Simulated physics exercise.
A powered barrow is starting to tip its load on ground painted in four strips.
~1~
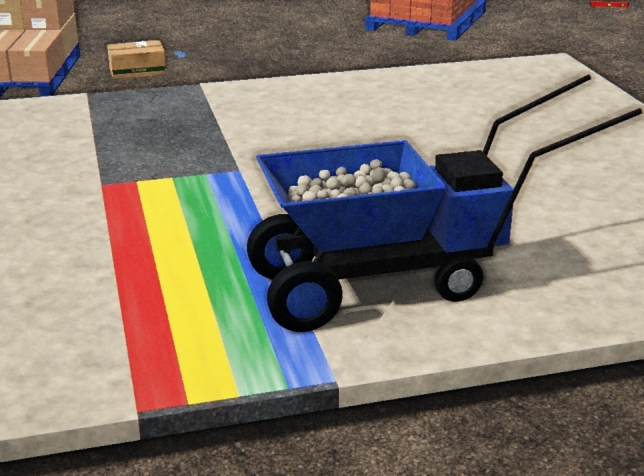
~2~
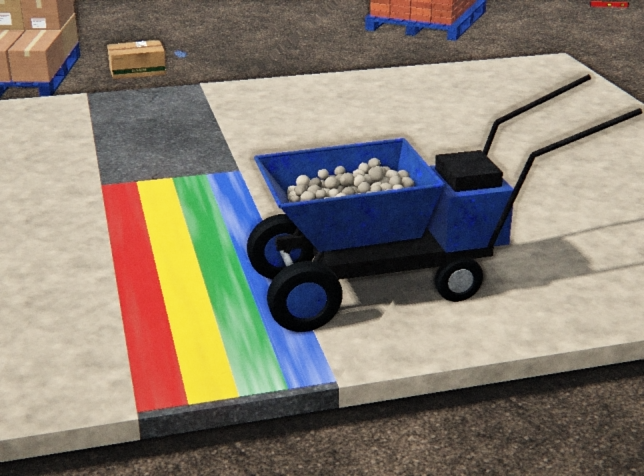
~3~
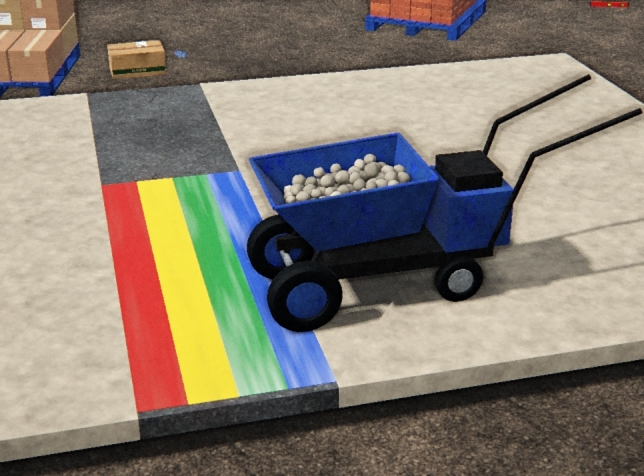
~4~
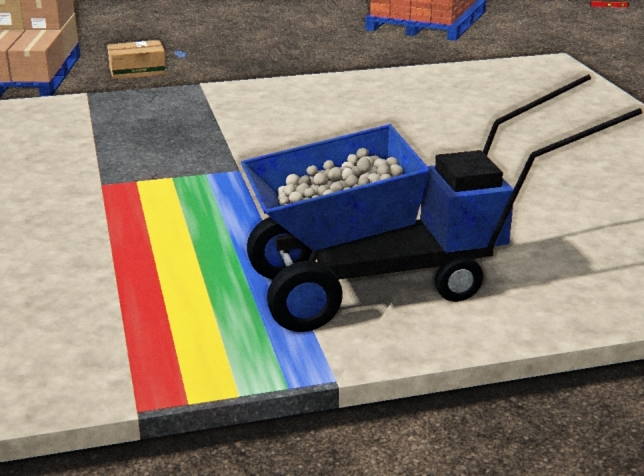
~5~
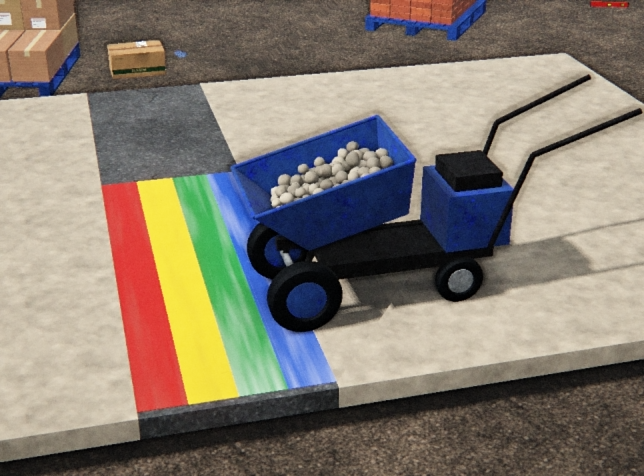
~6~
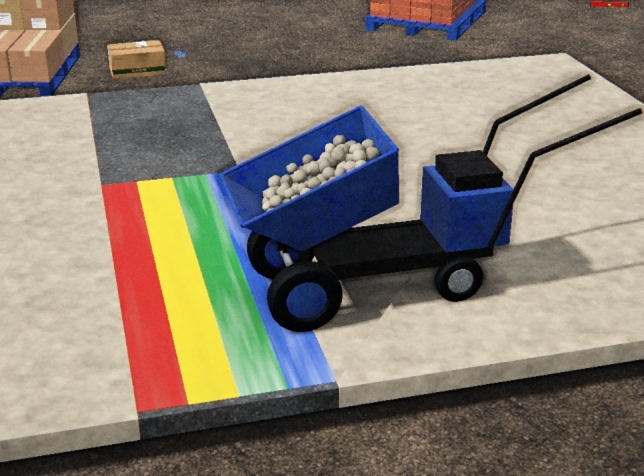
On a pale slab with red, yellow, green and blue strips, a blue powered barrow stood still while its skip, loaded with rounded pebbles, tilted gradually to the left, its back end rising.
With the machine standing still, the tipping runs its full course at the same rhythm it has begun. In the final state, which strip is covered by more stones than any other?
The red strip is.
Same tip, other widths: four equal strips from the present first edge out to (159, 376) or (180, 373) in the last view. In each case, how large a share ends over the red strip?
In turn, 30 and 20 in a hundred.
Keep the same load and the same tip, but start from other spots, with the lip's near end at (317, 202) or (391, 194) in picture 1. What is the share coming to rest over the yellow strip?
Roughly 40 and 20 percent respectively.
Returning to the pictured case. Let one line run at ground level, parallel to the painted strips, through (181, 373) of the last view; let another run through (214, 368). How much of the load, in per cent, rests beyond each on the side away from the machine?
I'd say some 80 in a hundred, and after that 100 in a hundred.
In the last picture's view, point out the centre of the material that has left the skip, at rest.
Near (128, 322), more or less.
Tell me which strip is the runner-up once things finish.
The strip in yellow is second.
Just after the last frame, skip tipped steeply; every one in the skip.
A moment on, skip tipped right over; roughly two thirds in the skip; about a tenth over the yellow strip; roughly a quarter over the red strip; just a few falling; just a few off the paint.
Further on, skip tipped right over; about a tenth in the skip; about a tenth over the yellow strip; roughly half over the red strip; roughly a third off the paint.
When it is over, skip tipped right over; not one over the blue strip; just a few over the green strip; roughly a quarter over the yellow strip; roughly a third over the red strip; roughly half off the paint.
